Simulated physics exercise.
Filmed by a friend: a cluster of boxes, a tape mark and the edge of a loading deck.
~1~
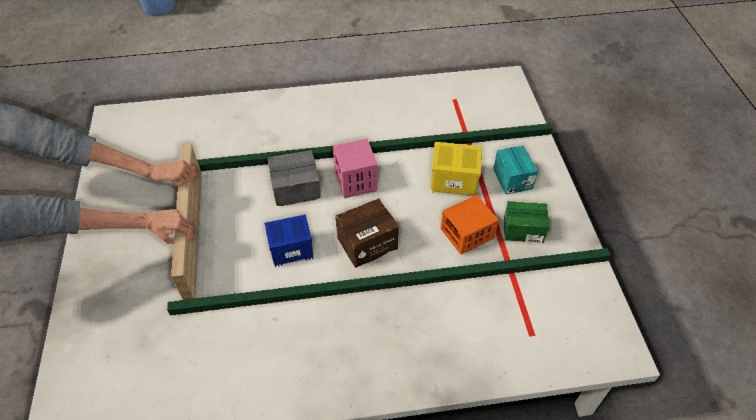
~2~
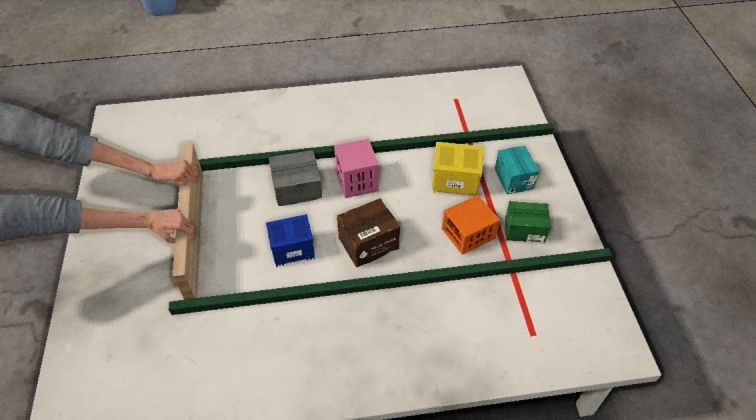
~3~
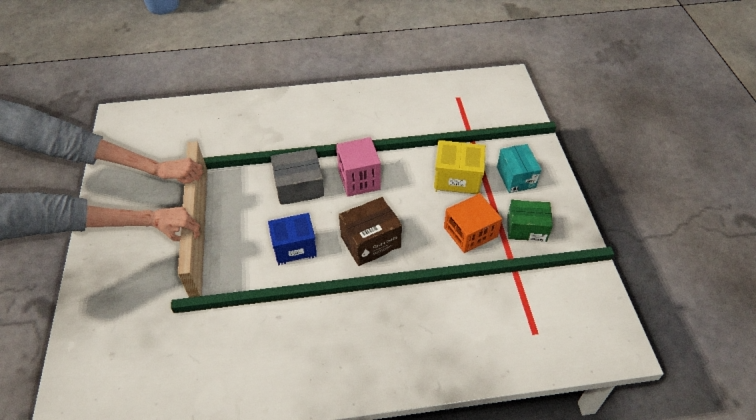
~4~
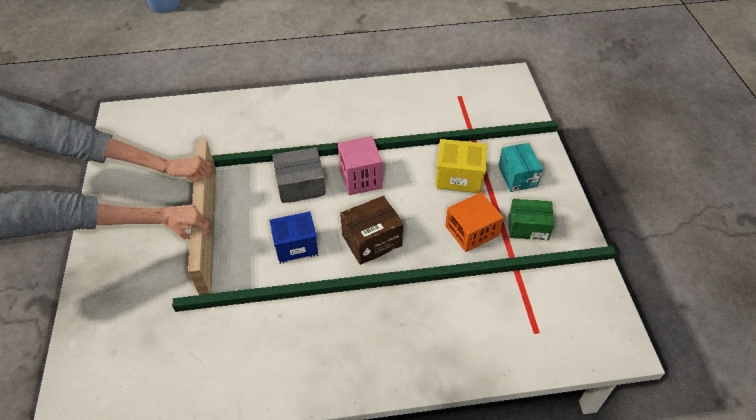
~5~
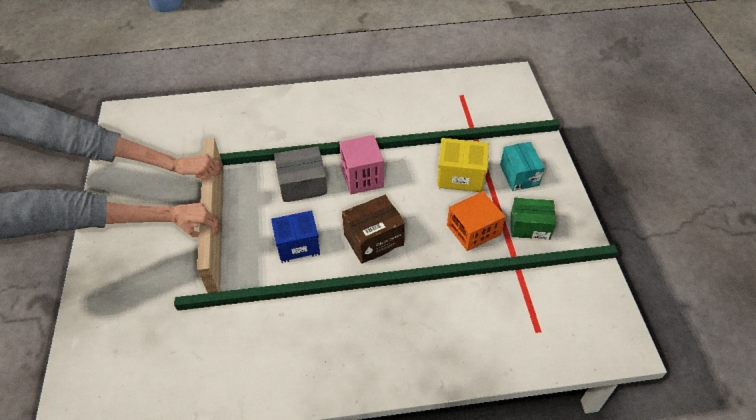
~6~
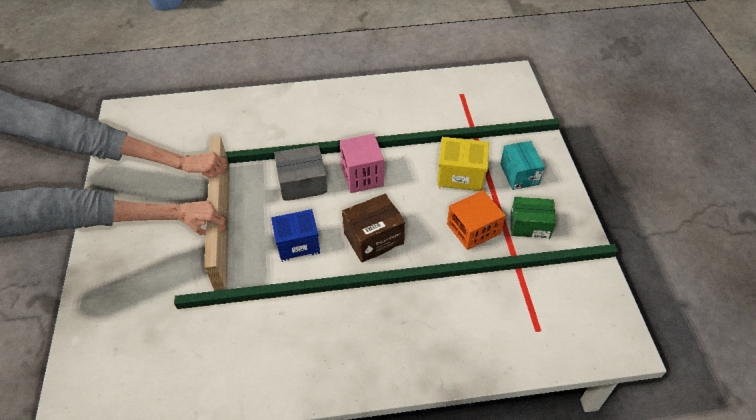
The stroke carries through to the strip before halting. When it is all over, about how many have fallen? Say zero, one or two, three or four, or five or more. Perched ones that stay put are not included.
Lost: Three or four.
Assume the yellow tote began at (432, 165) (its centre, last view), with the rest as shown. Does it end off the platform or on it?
Result: It falls away.
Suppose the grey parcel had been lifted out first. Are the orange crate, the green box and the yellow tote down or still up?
The orange crate goes down, the green box goes down and the yellow tote is still up.
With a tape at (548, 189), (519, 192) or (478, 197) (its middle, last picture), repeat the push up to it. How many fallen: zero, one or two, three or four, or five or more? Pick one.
Five or over, three or four, 1 or 2.
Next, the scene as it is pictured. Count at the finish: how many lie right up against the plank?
Tally at the end: 2.
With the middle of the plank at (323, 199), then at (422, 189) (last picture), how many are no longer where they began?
Tally: 4; 8.
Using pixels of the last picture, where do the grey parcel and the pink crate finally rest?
Positions - first (507, 153), then (547, 145).
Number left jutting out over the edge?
Expected count: 0.
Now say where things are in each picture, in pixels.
Turquoise parcel (515, 170); green box (526, 222); yellow tote (456, 170); plank (188, 219); tape (488, 200), in the first frame.
Green box (527, 222); plank (189, 219), in the second frame.
Yellow tote (459, 168); blue tote (293, 239), in the third frame.
Turquoise parcel (520, 167); pink crate (360, 166), in the fourth frame.
Green box (532, 219); brown parcel (374, 229), in the fifth frame.
Turquoise parcel (522, 165); green box (533, 218); yellow tote (463, 165); plank (218, 211); tape (494, 195), in the sixth frame.
Early on, none off yet; turquoise parcel at rest near (522, 165); green box at rest near (533, 218); yellow tote at rest near (463, 165).
A while later, none off yet; turquoise parcel travelled a little near (540, 162); green box travelled about its own width near (558, 213); yellow tote travelled about its own width near (502, 159).
Finally, the number that fall off is three or four; lost, orange crate, yellow tote, green box and turquoise parcel.
